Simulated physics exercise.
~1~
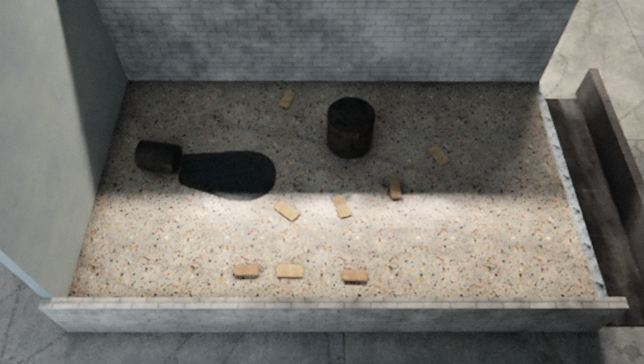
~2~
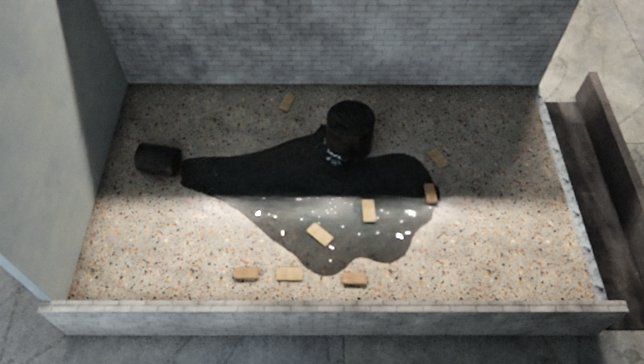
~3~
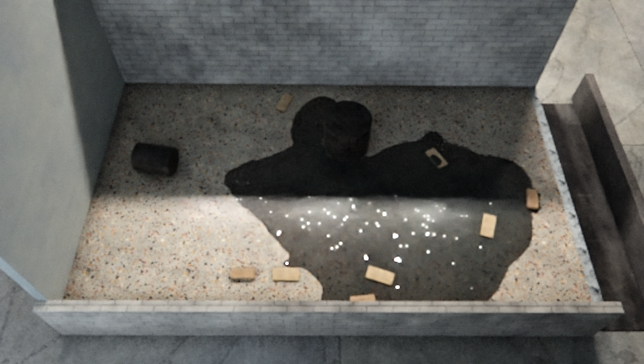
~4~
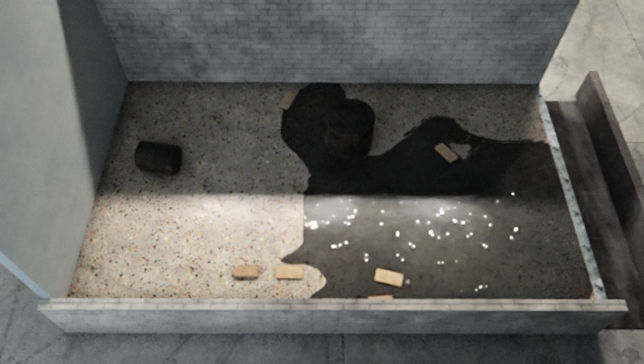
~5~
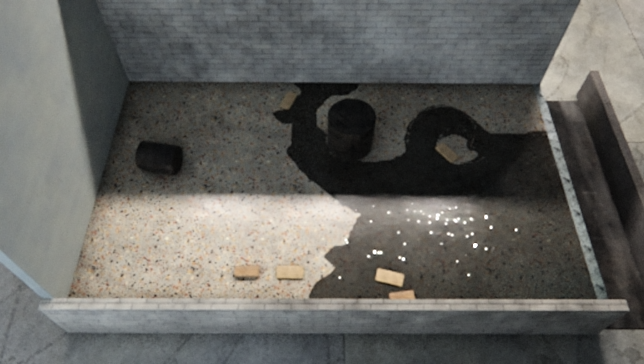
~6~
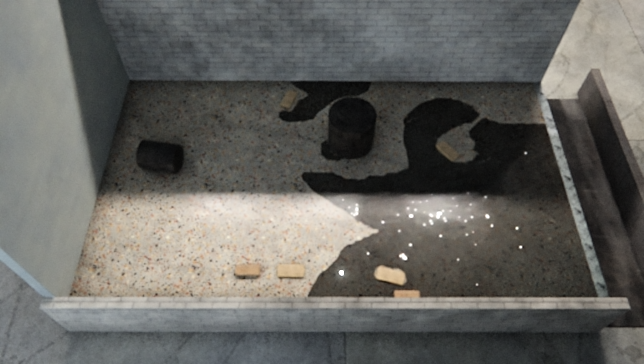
A shallow, speckled tray with grey walls on its left and back and a low front rim lies on a grey floor, seen from above. Small tan blocks are scattered across it, with a dark cylinder lying at left and another standing near the centre. Dark liquid spreads from beside the left cylinder, flows rightward around the standing one and carries a few blocks right and toward the front, white flecks glinting on its surface. The left side clears as the liquid reaches the right edge. Finally it shrinks into ragged dark patches, mostly at right, with several blocks still resting in the tray.
